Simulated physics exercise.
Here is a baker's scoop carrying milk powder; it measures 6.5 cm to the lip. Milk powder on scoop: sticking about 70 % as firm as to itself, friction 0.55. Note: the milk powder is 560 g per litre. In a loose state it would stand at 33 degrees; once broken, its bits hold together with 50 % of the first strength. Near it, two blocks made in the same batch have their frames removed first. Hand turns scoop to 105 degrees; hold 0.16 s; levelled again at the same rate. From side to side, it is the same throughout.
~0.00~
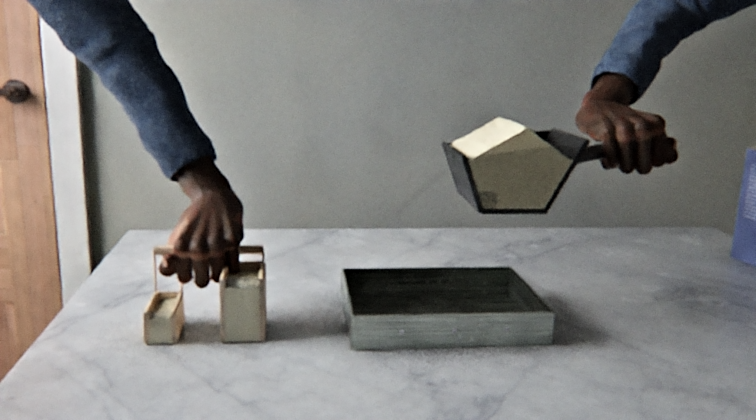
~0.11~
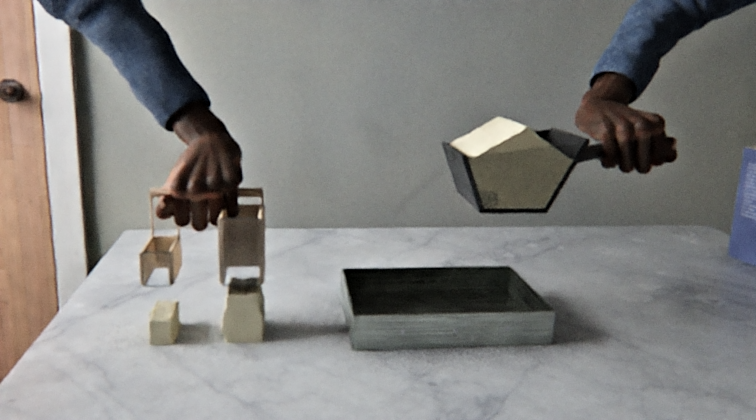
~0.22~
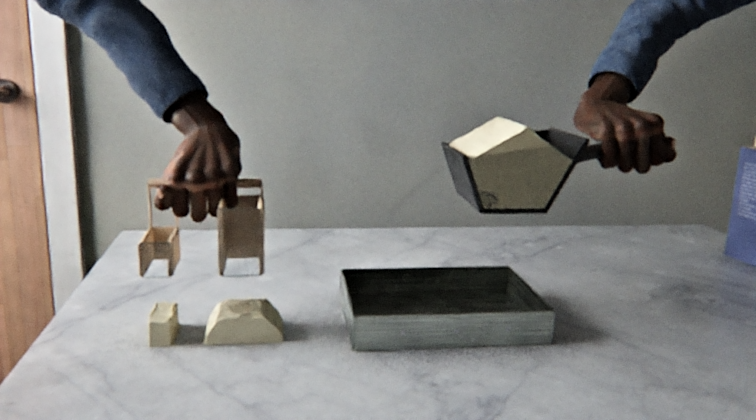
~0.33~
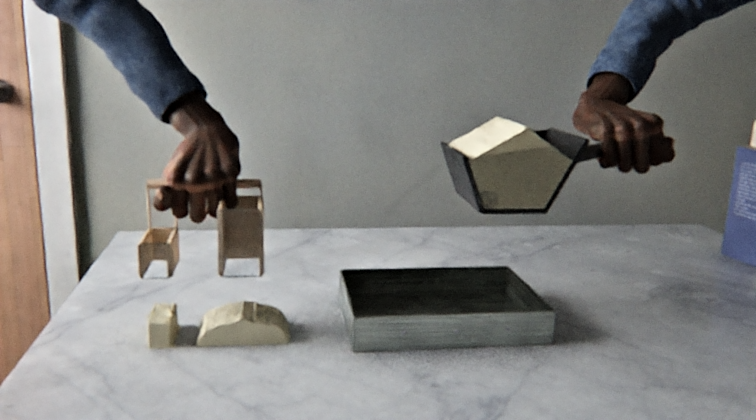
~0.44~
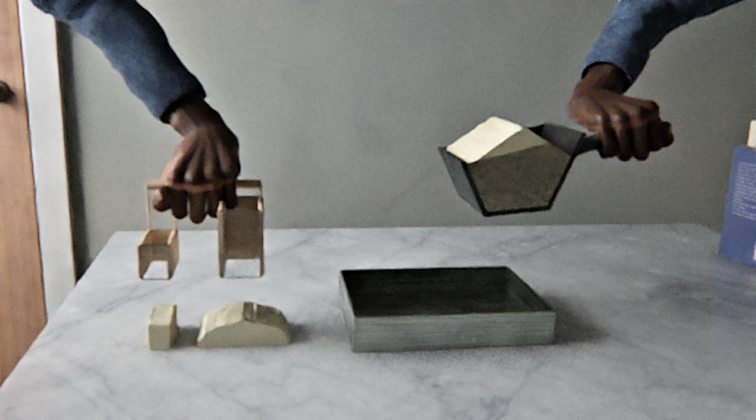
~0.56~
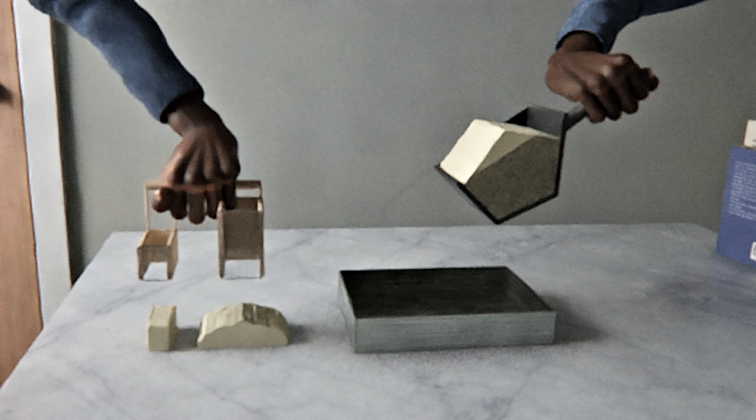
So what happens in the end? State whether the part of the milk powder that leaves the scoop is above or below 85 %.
Above.
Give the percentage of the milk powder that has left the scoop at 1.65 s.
Close to 90 percent.
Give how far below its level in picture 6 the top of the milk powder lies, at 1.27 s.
Roughly 9.5 cm.
After 0.88 s, the scoop is at 93 degrees and 28 % has left it.
After 1.27 s, the scoop is at 98 degrees and 91 % has left it.
After 1.65 s, the scoop is at 21 degrees and 92 % has left it.
After 2.04 s, the scoop is at 0 degrees and 92 % has left it.
After 2.14 s, at the end, the scoop is at 0 degrees and 92 % has left it.
